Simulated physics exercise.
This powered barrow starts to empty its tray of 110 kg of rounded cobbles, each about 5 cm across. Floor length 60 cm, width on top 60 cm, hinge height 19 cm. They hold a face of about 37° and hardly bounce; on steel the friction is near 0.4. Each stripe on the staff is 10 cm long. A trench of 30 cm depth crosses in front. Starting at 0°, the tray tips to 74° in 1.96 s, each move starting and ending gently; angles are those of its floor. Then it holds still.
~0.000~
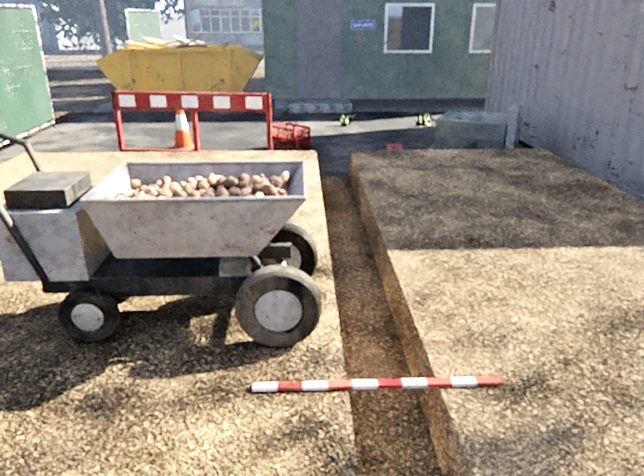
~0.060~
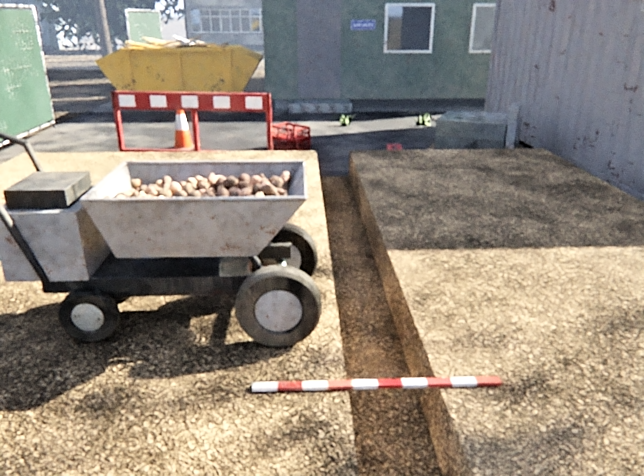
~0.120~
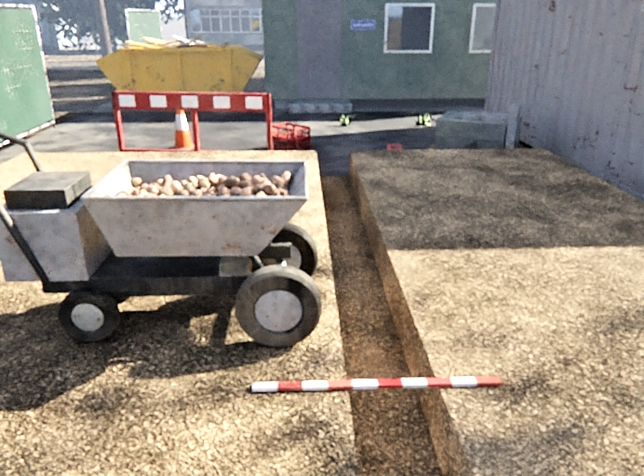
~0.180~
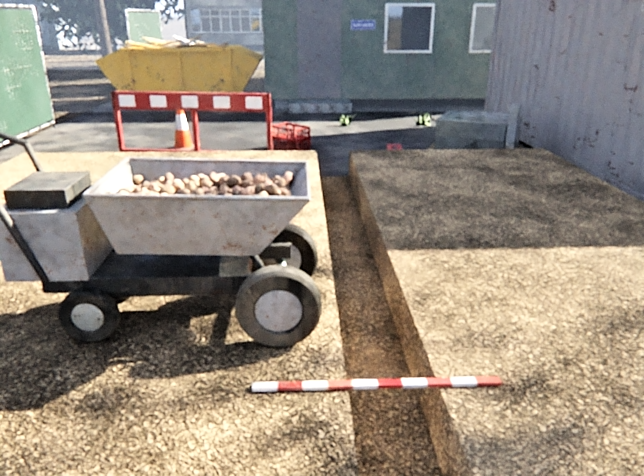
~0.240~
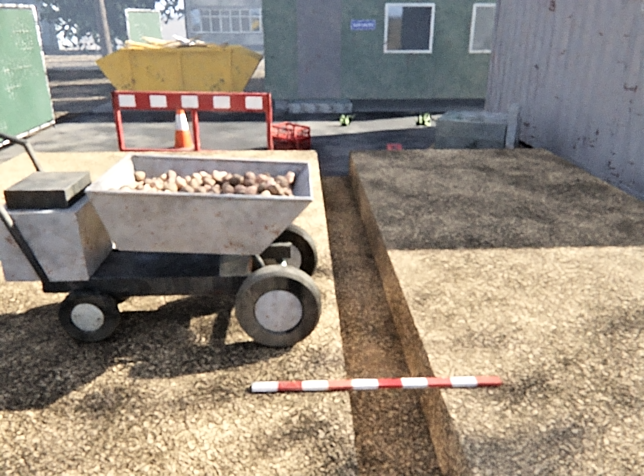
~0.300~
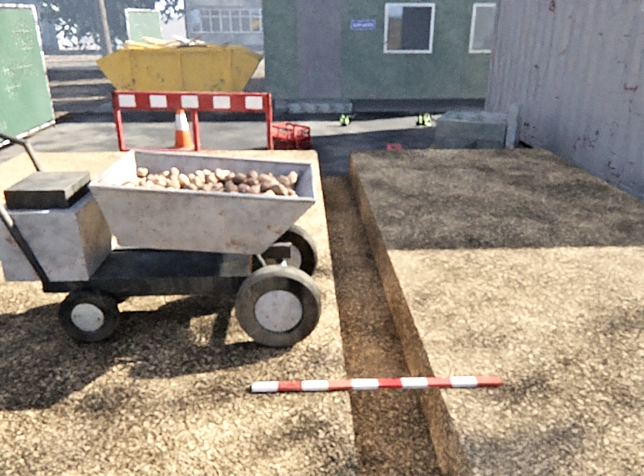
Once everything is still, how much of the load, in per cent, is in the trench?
Roughly 39 per cent ends in the trench.
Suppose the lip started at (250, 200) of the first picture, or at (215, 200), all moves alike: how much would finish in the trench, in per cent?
First some 95, then 100 per cent.
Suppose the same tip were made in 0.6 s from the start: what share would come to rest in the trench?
It would be near 15 per cent.
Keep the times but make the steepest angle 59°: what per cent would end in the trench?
In that case some 40 per cent.
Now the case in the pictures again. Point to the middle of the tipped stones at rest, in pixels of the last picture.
Near (433, 307).
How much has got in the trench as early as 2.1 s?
About 15 per cent by then.
After 1.5 s the floor is at 62°; 97 % in the tray, 3 % in the trench; the foremost stones are at (414, 283).
After 2.1 s the floor is at 74°; 32 % in the tray, 16 % in the trench, 52 % past the trench; the foremost stones are at (539, 313).
After 2.4 s the floor is at 74°; 10 % in the tray, 26 % in the trench, 64 % past the trench; the foremost stones are at (582, 304).
After 4.4 s the floor is at 74°; 0 % in the tray, 39 % in the trench, 61 % past the trench; the foremost stones are at (602, 305).
